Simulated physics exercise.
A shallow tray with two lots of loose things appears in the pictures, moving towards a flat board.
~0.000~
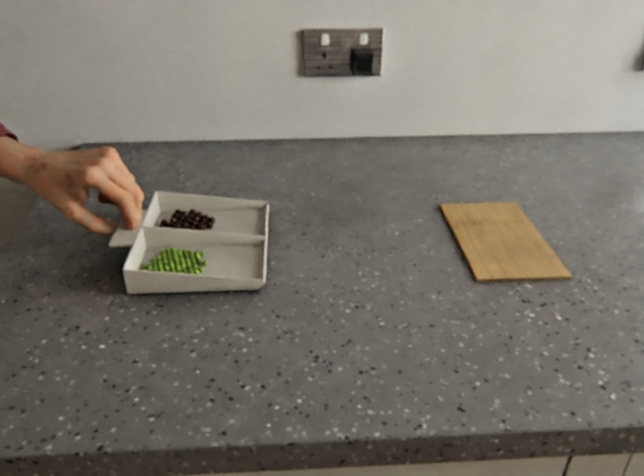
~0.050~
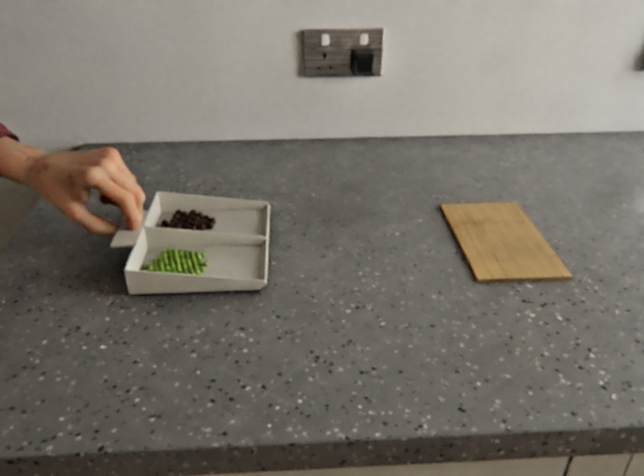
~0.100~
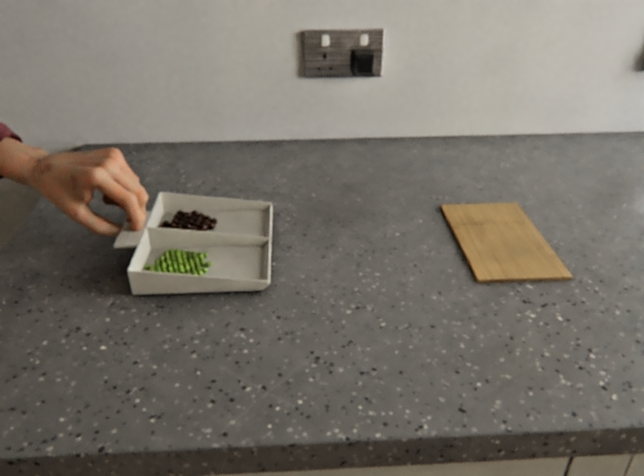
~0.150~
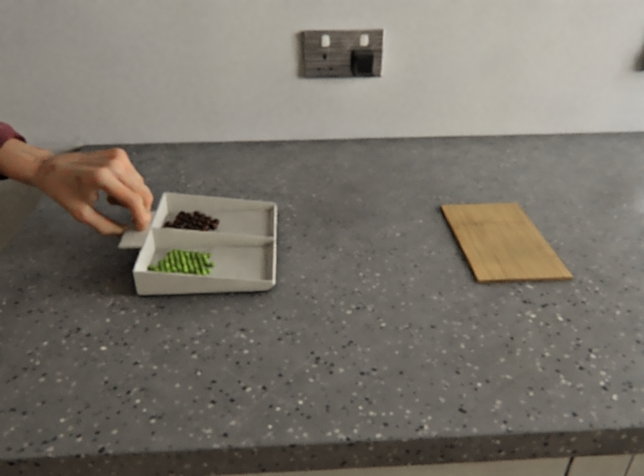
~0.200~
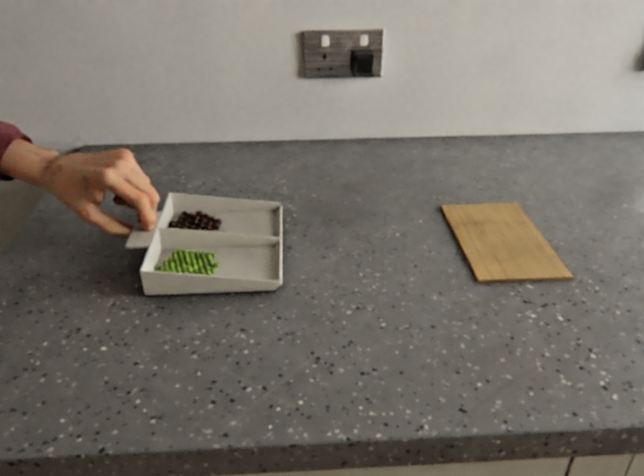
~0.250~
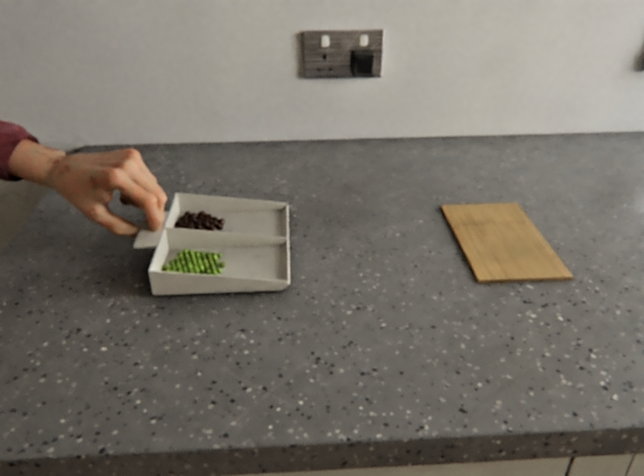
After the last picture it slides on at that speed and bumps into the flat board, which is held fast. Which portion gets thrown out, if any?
Near portion: Is contained; far portion: Is contained.
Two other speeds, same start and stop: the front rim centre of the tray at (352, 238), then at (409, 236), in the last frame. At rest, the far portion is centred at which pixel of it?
Lab note: Centre at rest close to (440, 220), then close to (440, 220).
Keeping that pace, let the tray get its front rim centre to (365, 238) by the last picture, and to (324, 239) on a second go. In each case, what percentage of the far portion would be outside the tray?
In turn 30 and 0 in a hundred.
Around 0.88 s, tray still sliding, front rim near (369, 238); near portion all inside; far portion all inside.
Around 1.61 s, tray stopped at the flat board; near portion all inside; far portion all inside.
Around 1.82 s, tray stopped at the flat board; near portion all inside, moved towards the front rim; far portion all inside, moved towards the front rim.
Finally (2.5 s), tray stopped at the flat board; near portion all inside, moved towards the front rim; far portion all inside, moved towards the front rim.
